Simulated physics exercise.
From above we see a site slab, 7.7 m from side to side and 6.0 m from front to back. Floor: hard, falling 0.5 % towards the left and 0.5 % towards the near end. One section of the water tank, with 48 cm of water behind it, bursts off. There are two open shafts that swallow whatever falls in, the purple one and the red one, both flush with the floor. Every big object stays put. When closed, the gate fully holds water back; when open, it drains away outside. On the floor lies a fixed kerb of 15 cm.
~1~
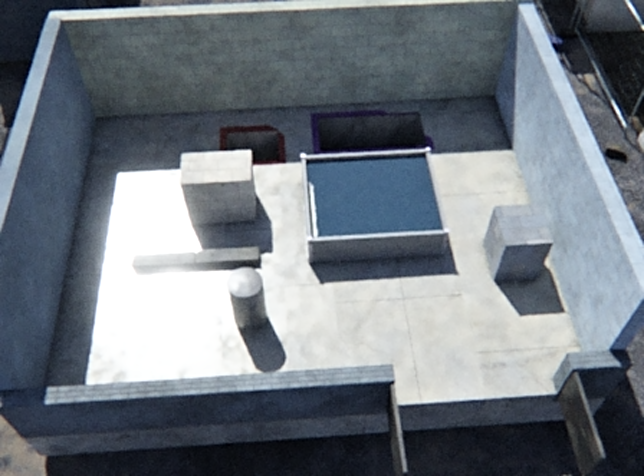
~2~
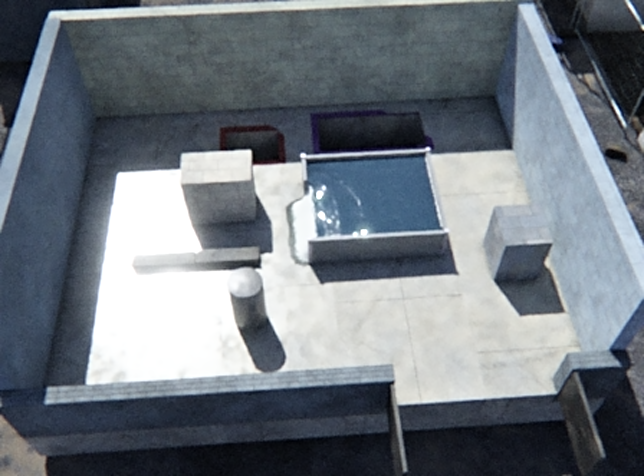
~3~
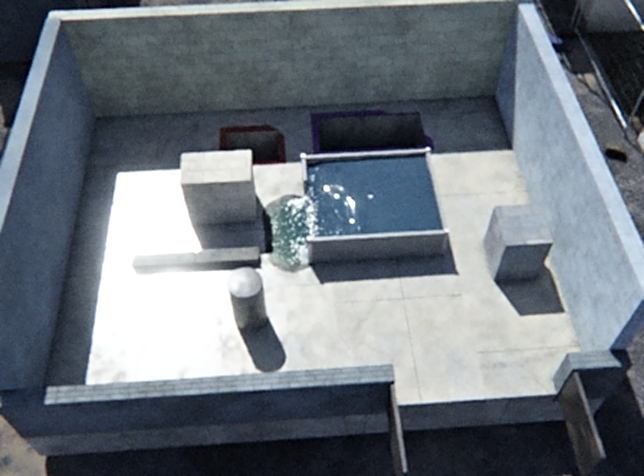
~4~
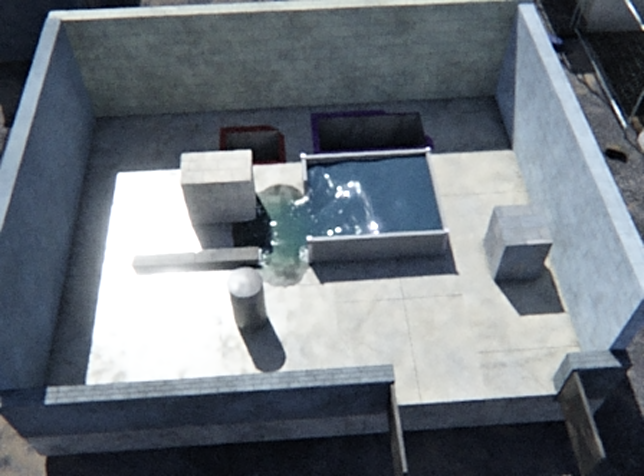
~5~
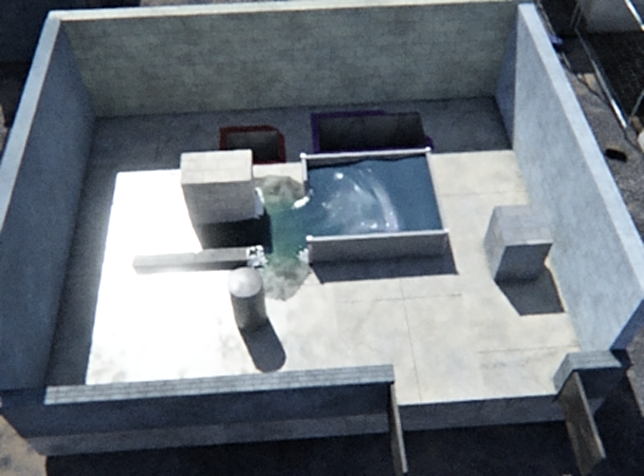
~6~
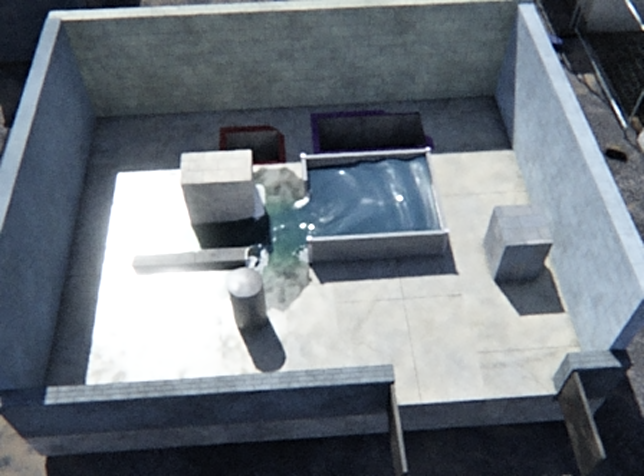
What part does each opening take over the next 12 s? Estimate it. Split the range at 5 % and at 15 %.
The gate opening gets under 5 % of the water. The purple pit gets between 5 and 15 % of the water. The red pit gets over 15 % of the water.
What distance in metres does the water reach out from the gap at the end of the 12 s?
I'd say close to 4.8 m.
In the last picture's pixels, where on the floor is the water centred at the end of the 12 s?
Around (252, 259) in the last picture.
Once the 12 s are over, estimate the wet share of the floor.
Near 80 per cent is wet.
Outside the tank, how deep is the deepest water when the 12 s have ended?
It tops out at some 8 cm.
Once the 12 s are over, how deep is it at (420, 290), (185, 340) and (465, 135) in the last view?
Depths: About 3, 3 and 0 centimetres.
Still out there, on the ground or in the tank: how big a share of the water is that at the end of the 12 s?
Still there: Roughly 70 %.
A moment later water covers 15 % of the floor and is deepest (30 cm) near (261, 216); gone so far, the gate opening 0 %, the purple pit 0 %, the red pit 1 %.
Soon after water covers 30 % of the floor and is deepest (27 cm) near (261, 216); gone so far, the gate opening 0 %, the purple pit 0 %, the red pit 2 %.
Next water covers 40 % of the floor and is deepest (24 cm) near (40, 413); gone so far, the gate opening 0 %, the purple pit 1 %, the red pit 4 %.
Later on water covers 60 % of the floor and is deepest (12 cm) near (72, 245); gone so far, the gate opening 0 %, the purple pit 4 %, the red pit 10 %.
At the end water covers 80 % of the floor and is deepest (8 cm) near (40, 413); gone so far, the gate opening 3 %, the purple pit 8 %, the red pit 19 %.
